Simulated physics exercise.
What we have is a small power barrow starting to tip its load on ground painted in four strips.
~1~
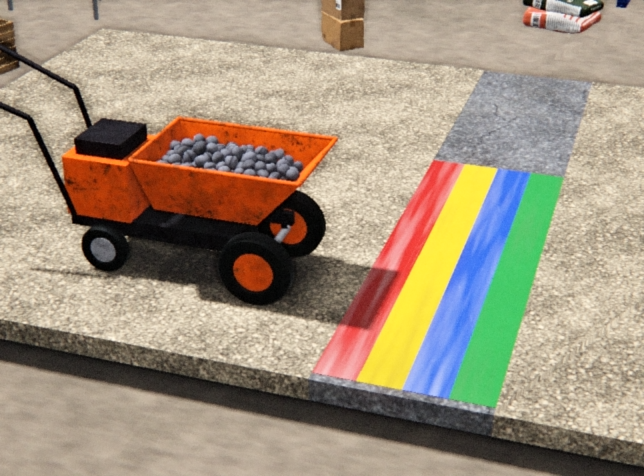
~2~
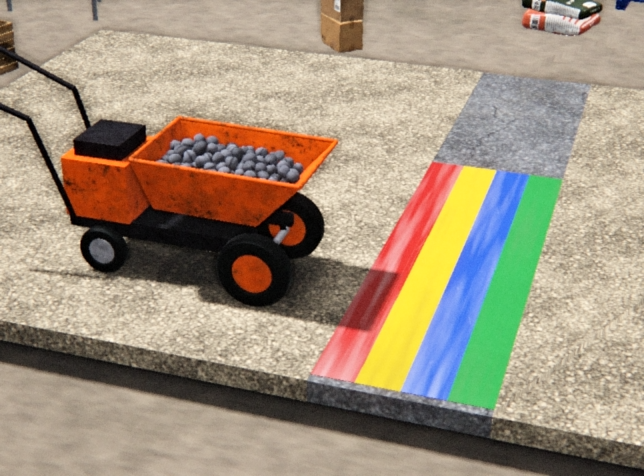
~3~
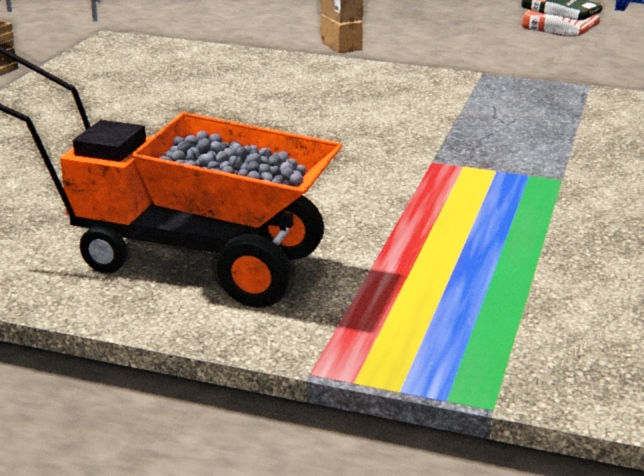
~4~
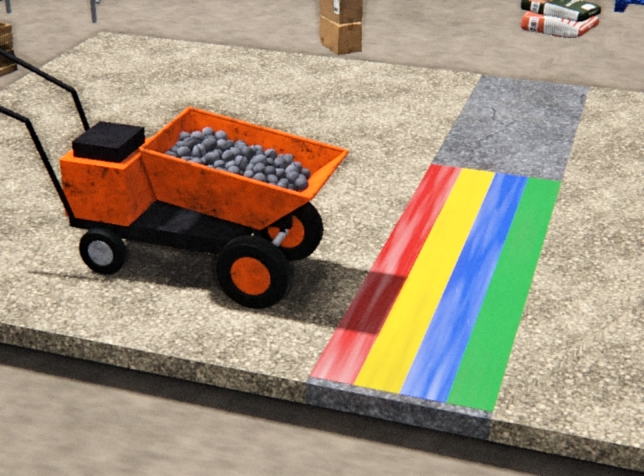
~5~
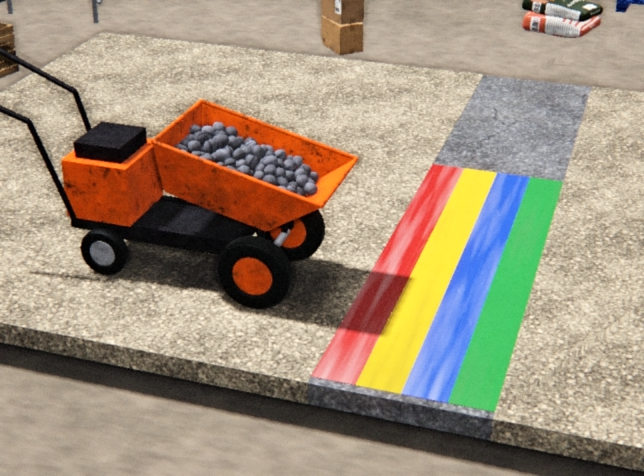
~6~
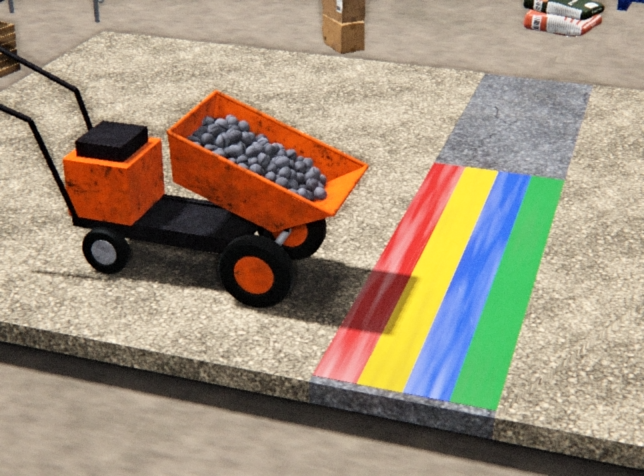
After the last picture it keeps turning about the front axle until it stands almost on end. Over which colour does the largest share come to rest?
Most lies over the yellow band.
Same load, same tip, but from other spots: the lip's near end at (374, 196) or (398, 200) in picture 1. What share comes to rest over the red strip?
In turn 0 and 0 in a hundred.
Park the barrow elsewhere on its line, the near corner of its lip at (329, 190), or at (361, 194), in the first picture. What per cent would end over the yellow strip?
Near 30 % and 0 %.
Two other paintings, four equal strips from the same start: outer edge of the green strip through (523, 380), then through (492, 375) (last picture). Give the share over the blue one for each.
First some 20, then 20 per cent.
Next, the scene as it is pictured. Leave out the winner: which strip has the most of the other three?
It is the blue strip.
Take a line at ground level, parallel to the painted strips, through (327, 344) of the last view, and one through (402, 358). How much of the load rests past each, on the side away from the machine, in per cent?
Roughly 90 per cent, and 50 per cent.
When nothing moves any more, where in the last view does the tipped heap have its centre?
Near (434, 302).
Just after the last frame, skip tipped steeply; every one in the skip.
A moment on, skip tipped steeply; roughly half in the skip; about a tenth over the red strip; roughly a third over the yellow strip; about a tenth over the blue strip.
Further on, skip tipped right over; about a tenth in the skip; about a tenth over the red strip; roughly a third over the yellow strip; roughly a quarter over the blue strip; about a tenth over the green strip; about a tenth off the paint.
When it is over, skip tipped right over; about a tenth in the skip; about a tenth over the red strip; roughly a third over the yellow strip; roughly a quarter over the blue strip; about a tenth over the green strip; about a tenth off the paint.
